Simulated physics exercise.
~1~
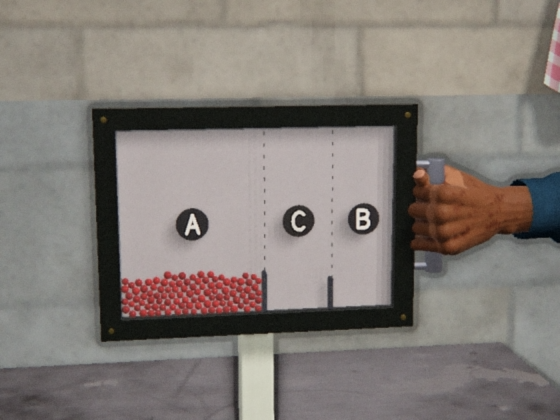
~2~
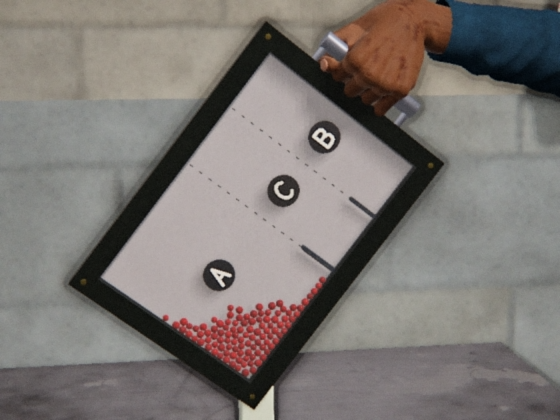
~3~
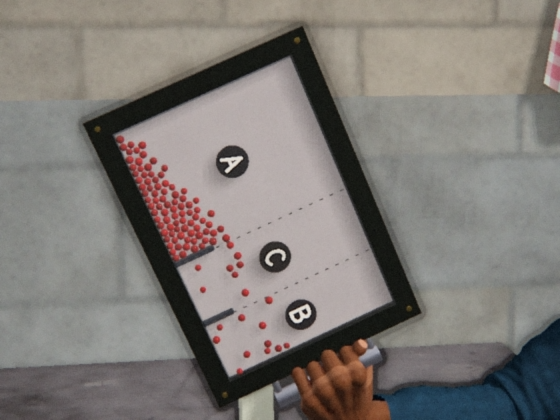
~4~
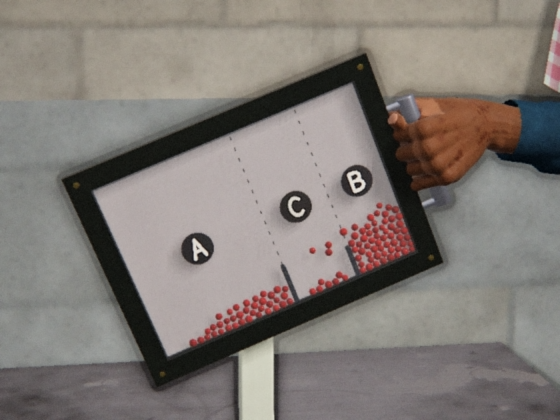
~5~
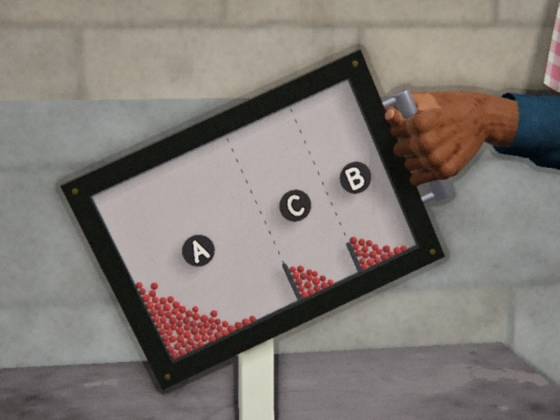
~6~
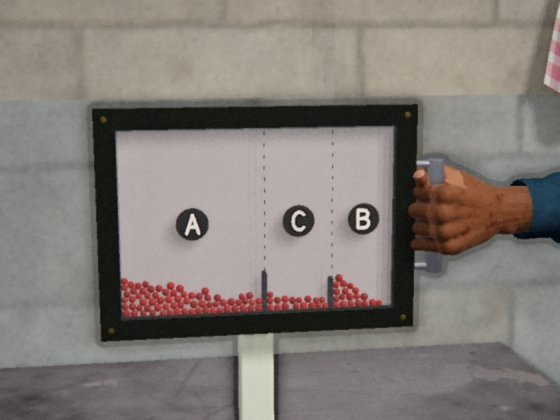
Small red beads lie in a level layer along the bottom of strip A in a dark-framed, clear-fronted box, whose right-hand handle is gripped by a hand in a blue sleeve. The hand swings the box steeply anticlockwise, and the beads slide into A's lower corner. It then swings the handle down past level, and beads spill past the short dividers through C into B. Raised again, the box sends some beads back toward A. Finally the hand returns it to level, leaving plenty of beads in A and part of them in both C and B.
